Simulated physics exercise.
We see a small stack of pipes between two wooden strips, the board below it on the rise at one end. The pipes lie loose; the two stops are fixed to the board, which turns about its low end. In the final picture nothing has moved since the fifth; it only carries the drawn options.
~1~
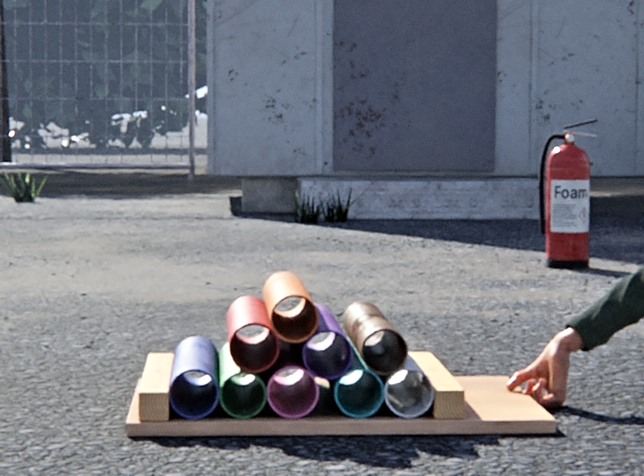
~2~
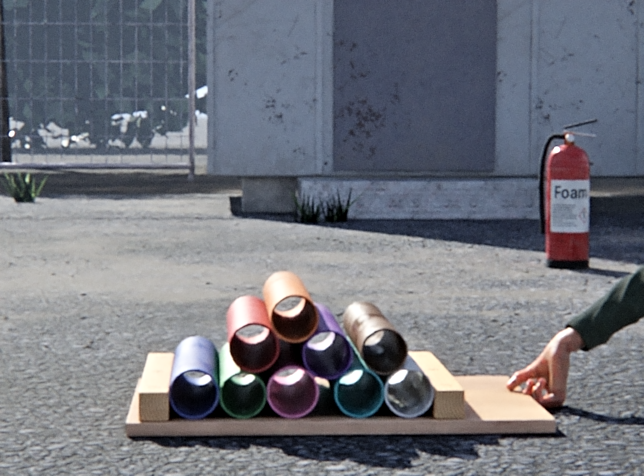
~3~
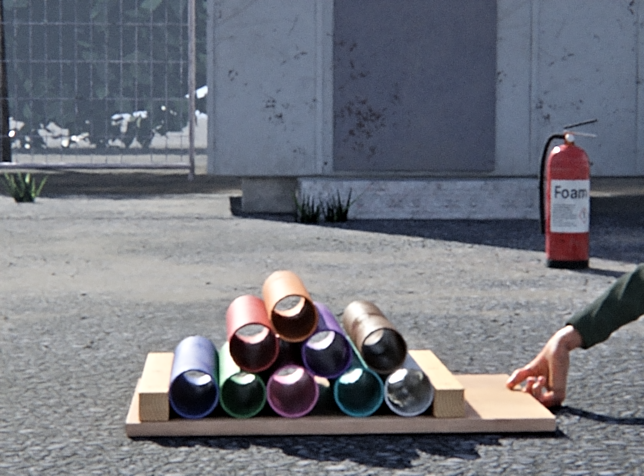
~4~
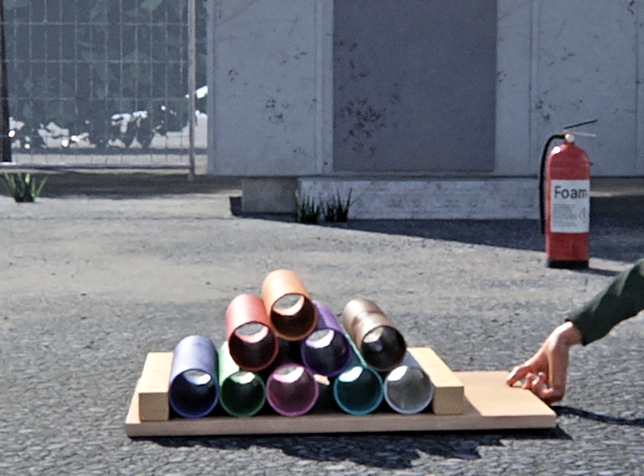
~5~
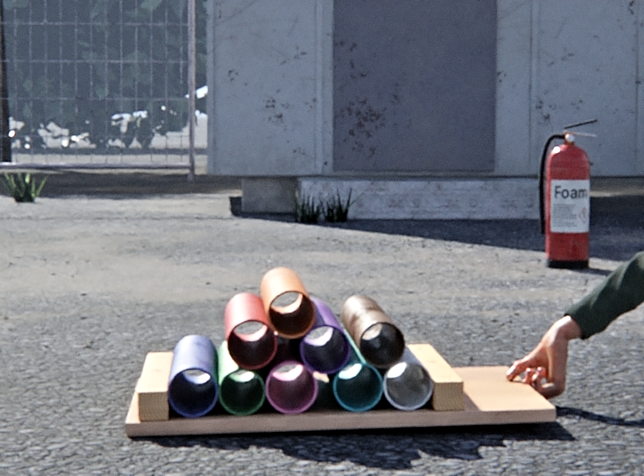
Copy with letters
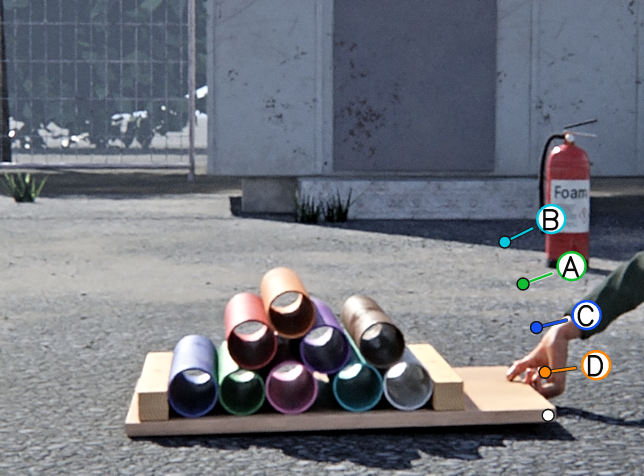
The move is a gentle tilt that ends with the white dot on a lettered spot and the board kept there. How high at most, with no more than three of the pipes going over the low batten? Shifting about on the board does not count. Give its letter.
It can be raised to B.
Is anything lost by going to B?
Yes.
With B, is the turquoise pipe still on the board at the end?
Yes.
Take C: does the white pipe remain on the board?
The white pipe: Yes.
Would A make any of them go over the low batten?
Yes, at A.
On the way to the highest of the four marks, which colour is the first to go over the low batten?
First is the red one.
On the marked copy, A at (523, 284); B at (505, 242); C at (536, 328); D at (545, 372); the white dot at (548, 416).
With B. Early on, board at 16°.
Further on, board at 26°.
At the end, board at 26°, three over the low batten (red, purple, orange).
As for the rest, A two over the low batten (red, orange); C one over the low batten (red); D none over the low batten.
